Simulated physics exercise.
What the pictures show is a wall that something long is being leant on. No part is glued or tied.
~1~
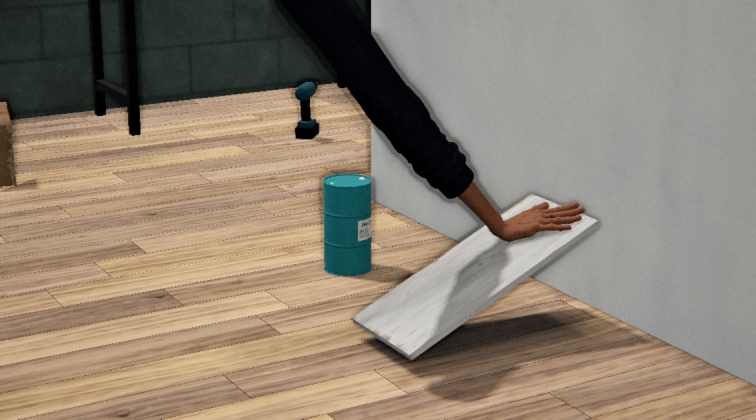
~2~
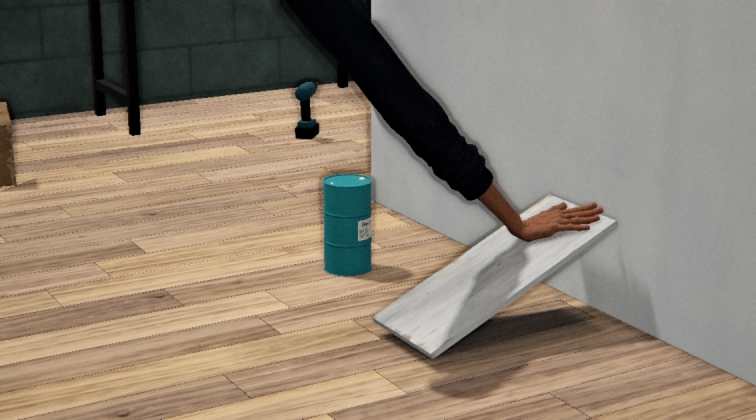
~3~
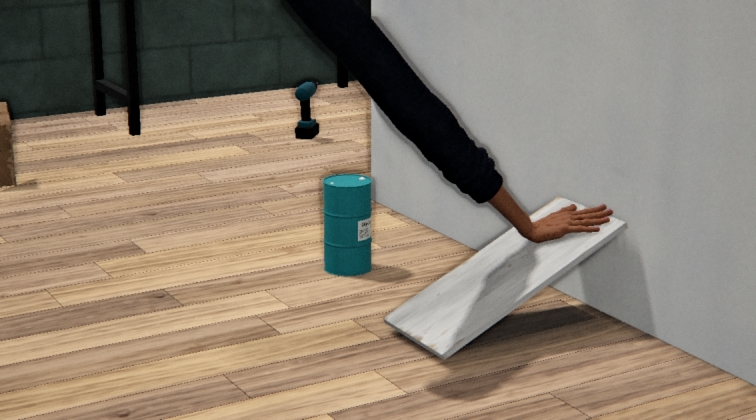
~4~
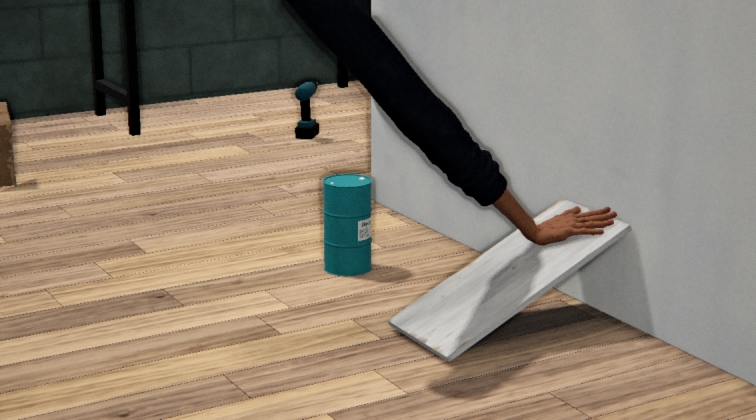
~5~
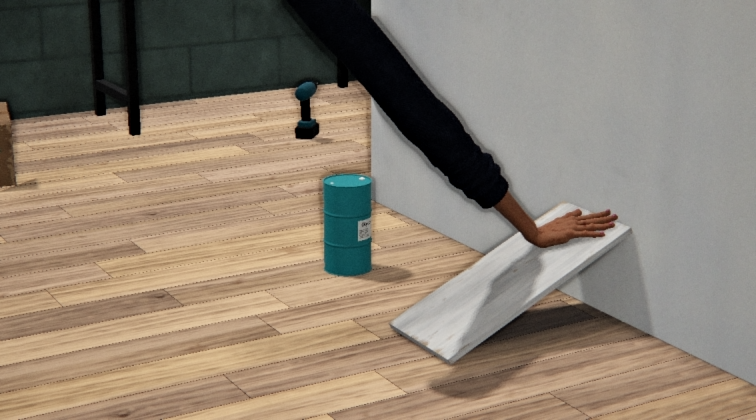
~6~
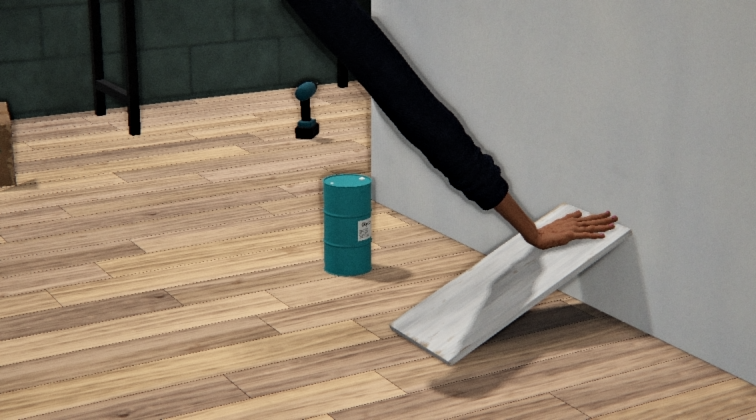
An arm in a dark sleeve reaches down from the top, its hand flat on a tilted white board, in a room with pale wood flooring seen from slightly above. A turquoise canister stands left of the board, with a small dark teal object behind and a grey wall at right. The hand moves the board a short way right until it leans on the wall, still held, while the camera stays still.
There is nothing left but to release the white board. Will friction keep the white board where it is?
It ends up lower.
Then, 0.30 s later than the last frame, white board 19° lower than it was left near (502, 316).
Then, 0.40 s later than the last frame, white board 24° lower than it was left near (500, 319).
When it is over, moved from the start, white board; turquoise canister as before. End places, in pixels of the last picture, white board near (500, 326). The board gives way.
